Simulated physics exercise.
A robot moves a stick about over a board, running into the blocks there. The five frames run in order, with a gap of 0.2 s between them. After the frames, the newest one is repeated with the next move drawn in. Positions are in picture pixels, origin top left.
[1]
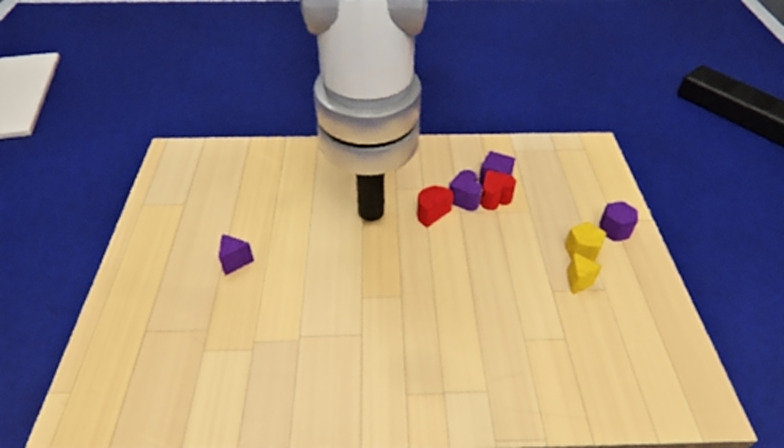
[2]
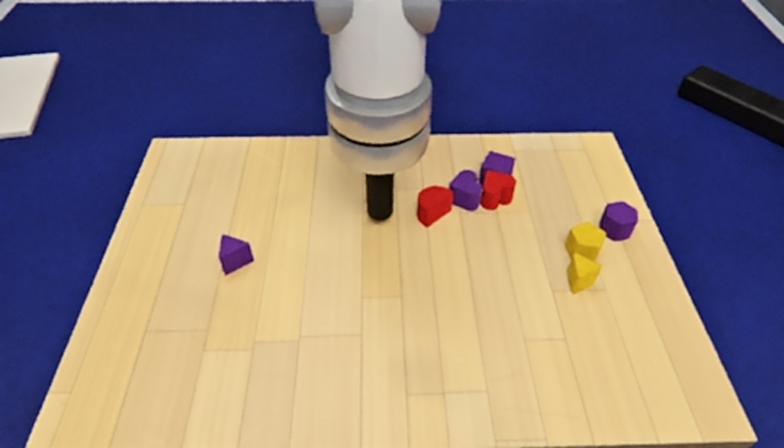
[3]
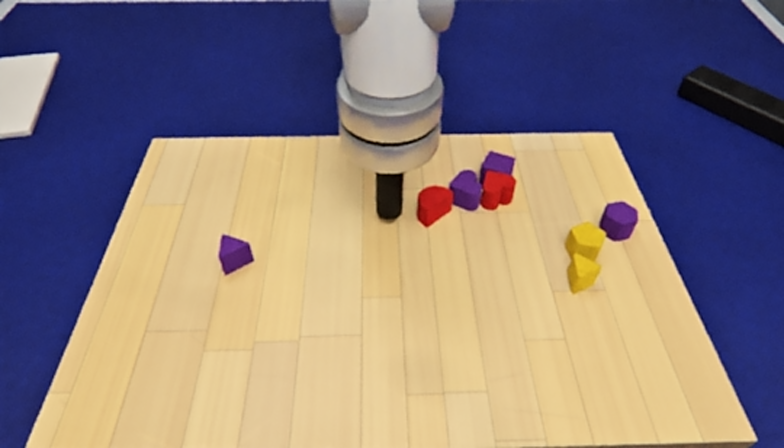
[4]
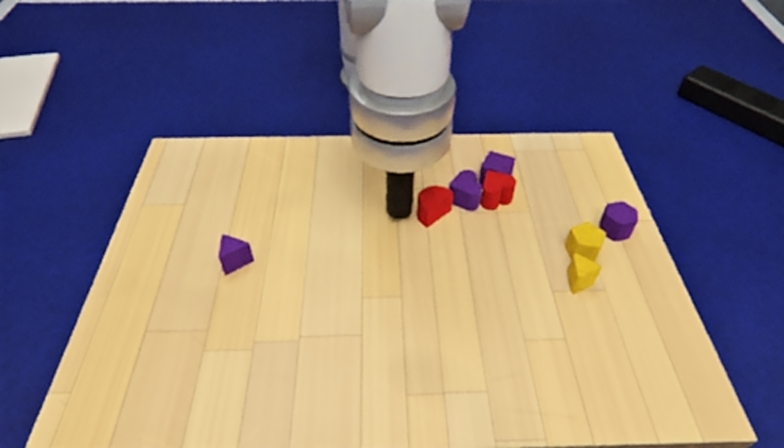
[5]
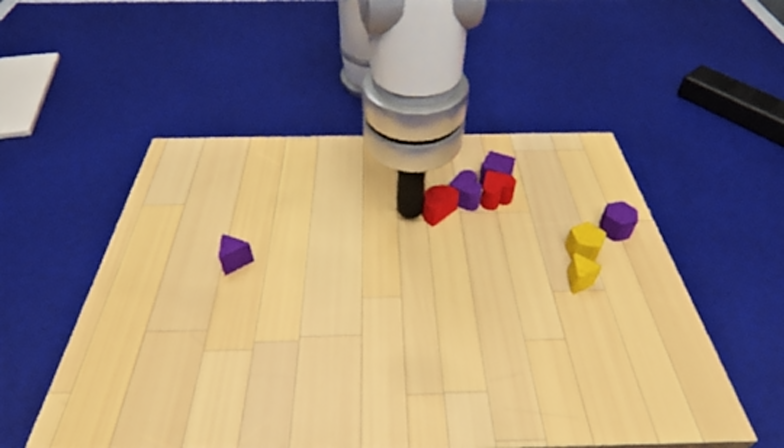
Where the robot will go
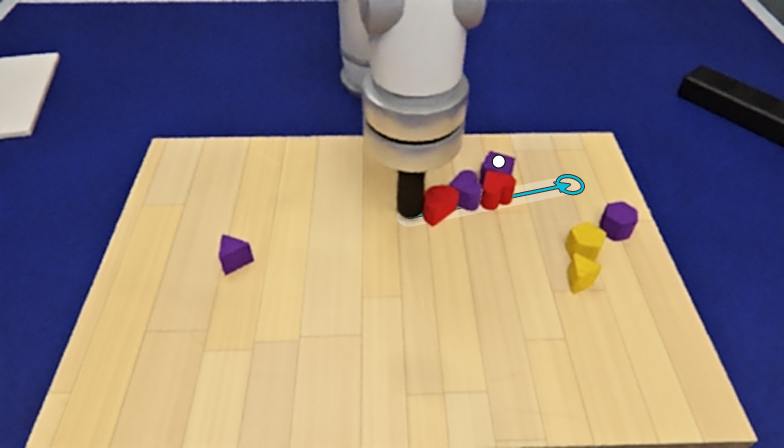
At first, a robot arm holds a black stick upright on a wooden board, left of a cluster of red and purple blocks, with other purple and yellow blocks lying apart. The stick slides steadily right, then meets the nearest red block and nudges it slightly right, while the other blocks stay still.
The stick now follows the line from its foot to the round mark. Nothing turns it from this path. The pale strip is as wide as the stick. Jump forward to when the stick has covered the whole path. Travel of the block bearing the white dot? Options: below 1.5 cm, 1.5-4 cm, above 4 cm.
Travel: 1.5-4 cm.
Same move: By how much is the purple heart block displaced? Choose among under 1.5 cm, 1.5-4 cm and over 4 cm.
Goes over 4 cm.
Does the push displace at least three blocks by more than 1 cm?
Yes, that is what happens.
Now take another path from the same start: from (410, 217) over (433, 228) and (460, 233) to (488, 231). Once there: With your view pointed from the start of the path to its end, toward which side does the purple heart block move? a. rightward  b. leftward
My pick is b.
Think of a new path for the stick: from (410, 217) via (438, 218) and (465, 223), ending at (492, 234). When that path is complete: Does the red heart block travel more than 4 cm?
My answer is no.
The drawn path runs in a line from (410, 217) to (570, 184); the dot is on the purple square.
What follows on the original path. One third of the way, stick (466, 199); red D-shaped block (497, 193), turned 15° clockwise; purple heart block (489, 172), turned 15° anticlockwise; red heart block (522, 178), turned 15° anticlockwise; purple square (505, 156).
Two thirds of the way, stick (521, 188); red D-shaped block (523, 198), turned 50° clockwise; purple heart block (497, 162), turned 40° anticlockwise; red heart block (550, 176), turned 20° anticlockwise; purple square (510, 148), turned 25° clockwise.
At the end, stick (573, 177); red D-shaped block (523, 198), turned 50° clockwise; purple heart block (497, 162), turned 40° anticlockwise; red heart block (603, 172); purple square (510, 148), turned 25° clockwise.
